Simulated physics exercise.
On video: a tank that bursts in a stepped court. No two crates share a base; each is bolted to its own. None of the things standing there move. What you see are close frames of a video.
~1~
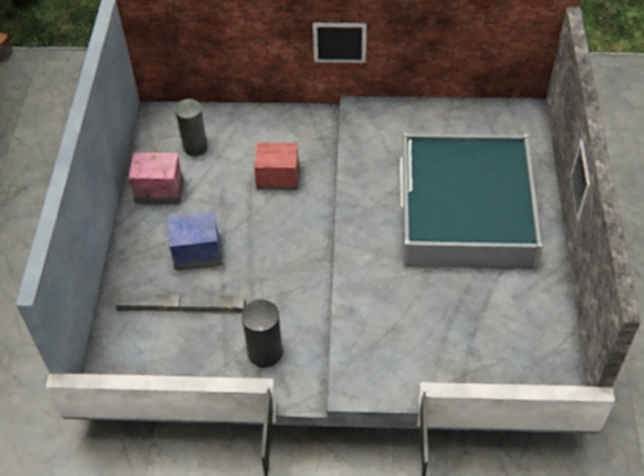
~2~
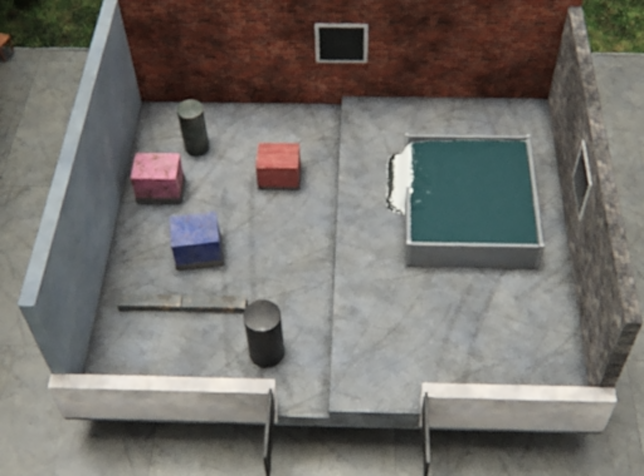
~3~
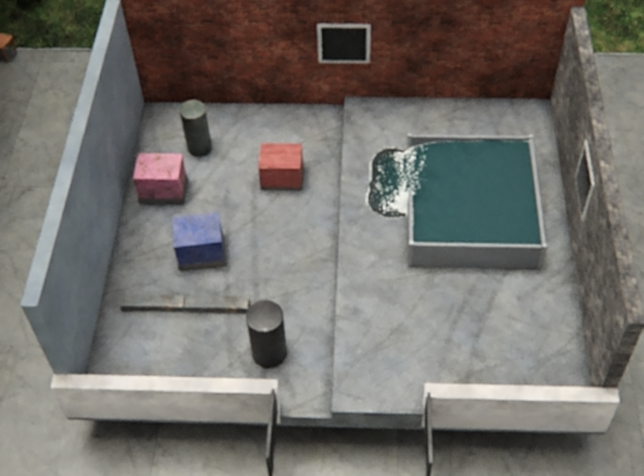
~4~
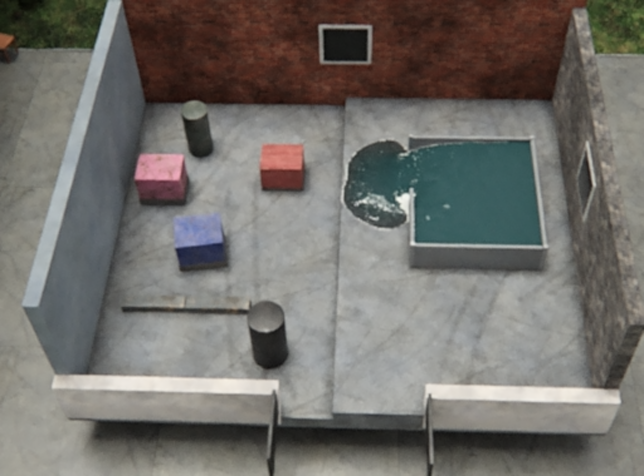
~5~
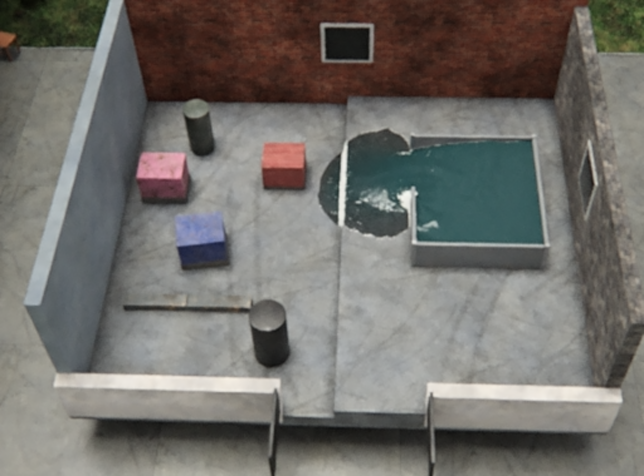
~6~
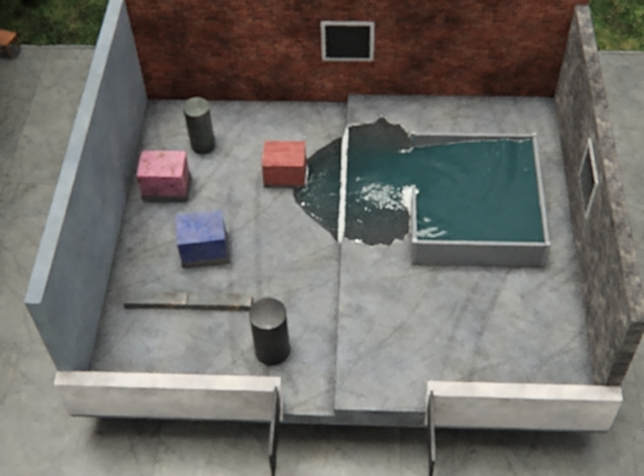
At the start, a tank of still, dark green water sits on the raised right side of a walled court, with crates and cylinders on the left. Water bursts through the tank's left side, spreads leftward across the floor, then crosses the step and reaches the red crate.
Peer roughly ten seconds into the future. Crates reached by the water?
Outcome: The pink crate is going to be reached by the water. The blue crate is going to be reached by the water. The red crate is going to be reached by the water.
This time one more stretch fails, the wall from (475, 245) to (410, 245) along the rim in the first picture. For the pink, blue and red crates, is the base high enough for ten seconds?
Note: Pink is never reached; blue is never reached; red is never reached.
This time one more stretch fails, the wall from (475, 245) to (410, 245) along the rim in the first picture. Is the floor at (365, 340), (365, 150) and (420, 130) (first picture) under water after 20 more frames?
Point one: Reached. Point two: Not reached. Point three: Not reached.
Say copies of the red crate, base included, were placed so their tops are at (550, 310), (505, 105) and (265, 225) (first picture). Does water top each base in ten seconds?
Taking them in order, the first is untouched, the second is untouched and the third is flooded.
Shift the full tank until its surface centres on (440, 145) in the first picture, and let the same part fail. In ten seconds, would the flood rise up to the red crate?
Red: Overtopped.
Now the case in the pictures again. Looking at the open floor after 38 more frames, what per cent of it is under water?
Close to 50 in a hundred, I think.
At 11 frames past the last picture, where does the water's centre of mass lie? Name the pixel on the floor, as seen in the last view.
I'd say near (414, 196).
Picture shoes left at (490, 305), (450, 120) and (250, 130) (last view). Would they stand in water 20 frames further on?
First spared, second spared, third inundated.
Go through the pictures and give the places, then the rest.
In the first picture, still water in the tank at (469, 190).
In the second picture, water pours out at (408, 176) and has run to (396, 156).
In the third picture, the front is at (383, 154), out from the gap at (410, 178).
In the fourth picture, water pours out at (412, 179) and has run to (351, 207).
In the fifth picture, the front is at (322, 196), out from the gap at (413, 178).
In the sixth picture, water pours out at (414, 176) and has run to (297, 193).
A moment on, water covers 20 % of the floor; the pink crate water round its plinth, the blue crate not reached, the red crate water round its plinth.
Next, water covers 30 % of the floor; the pink crate water round its plinth, the blue crate water round its plinth, the red crate water round its plinth.
Then, water covers 40 % of the floor; the pink crate water round its plinth, the blue crate water round its plinth, the red crate water round its plinth.
Later, water covers 50 % of the floor; the pink crate water round its plinth, the blue crate water round its plinth, the red crate water round its plinth.
In the end, water covers 55 % of the floor; the pink crate was topped, the blue crate was topped, the red crate was topped.
